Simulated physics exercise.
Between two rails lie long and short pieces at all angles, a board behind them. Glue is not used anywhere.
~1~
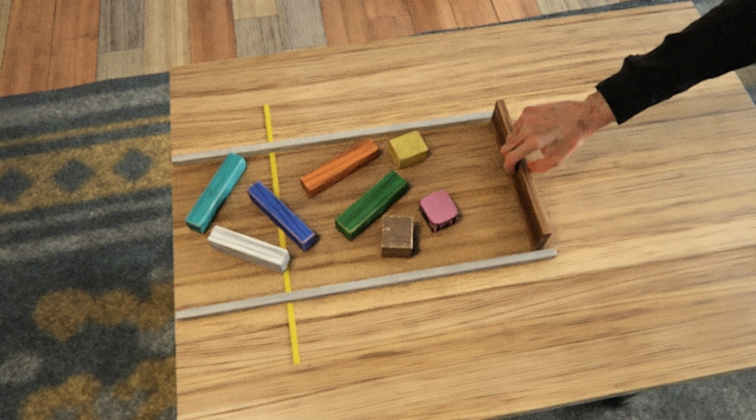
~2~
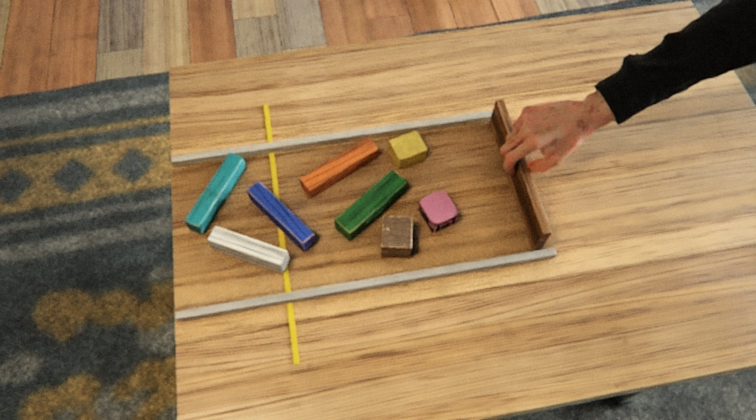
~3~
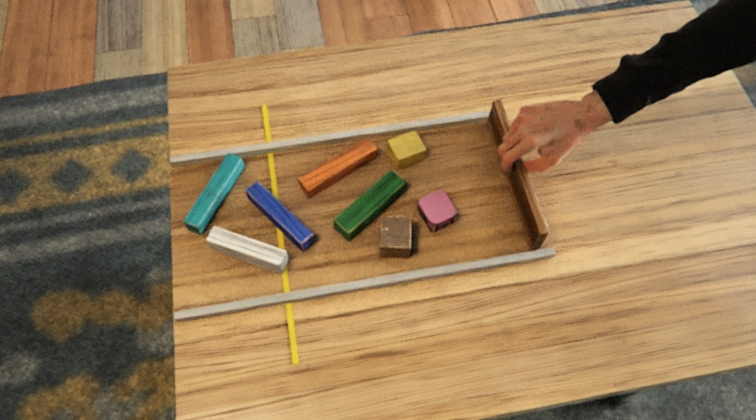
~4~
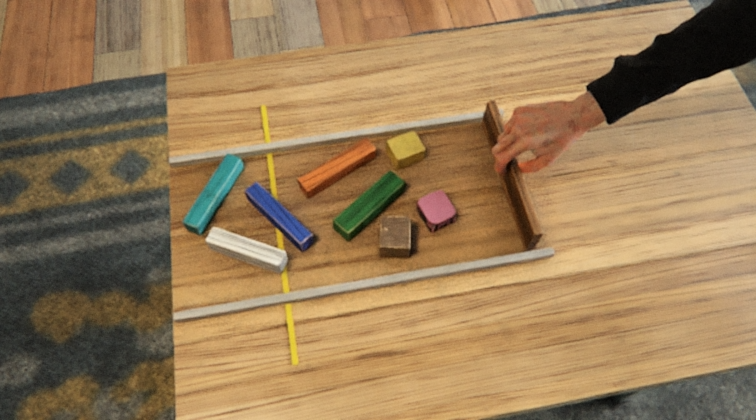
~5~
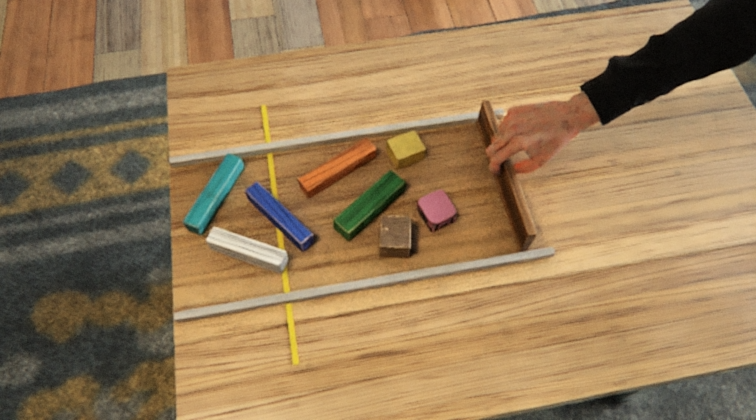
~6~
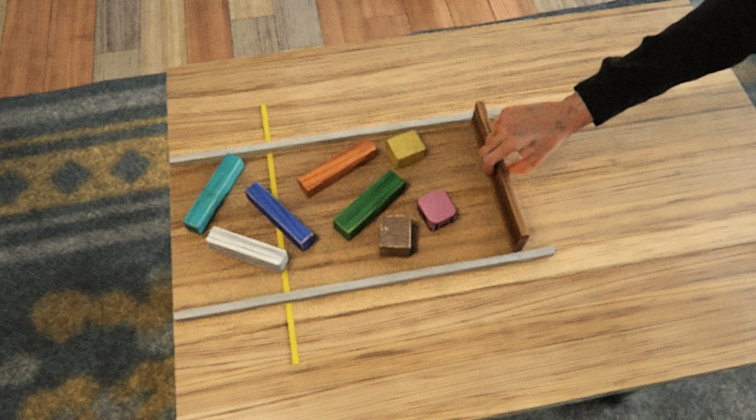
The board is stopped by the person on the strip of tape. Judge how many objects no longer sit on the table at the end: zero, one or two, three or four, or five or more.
I expect not one of them will drop off.
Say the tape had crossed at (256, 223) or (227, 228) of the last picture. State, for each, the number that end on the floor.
The floor gets 0 the first time and 3 the second.
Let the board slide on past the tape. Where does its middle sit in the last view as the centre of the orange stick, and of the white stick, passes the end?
Its middle is around (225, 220) and around (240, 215).
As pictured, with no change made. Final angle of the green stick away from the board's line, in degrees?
Angle: Around 30°.
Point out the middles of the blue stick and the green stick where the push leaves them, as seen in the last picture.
First (211, 249), then (245, 211).
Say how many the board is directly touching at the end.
The number is 4.
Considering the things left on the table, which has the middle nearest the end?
Turquoise stick.
Early on, none off yet; turquoise stick at rest near (215, 193); white stick at rest near (248, 250); blue stick at rest near (279, 216).
A while later, none off yet; turquoise stick at rest near (215, 193); white stick at rest near (248, 250); blue stick moving near (273, 221).
Further along, none off yet; turquoise stick at rest near (215, 193); white stick travelled a little near (239, 260); blue stick travelled a little near (244, 244).
Finally, the number that fall off is zero.
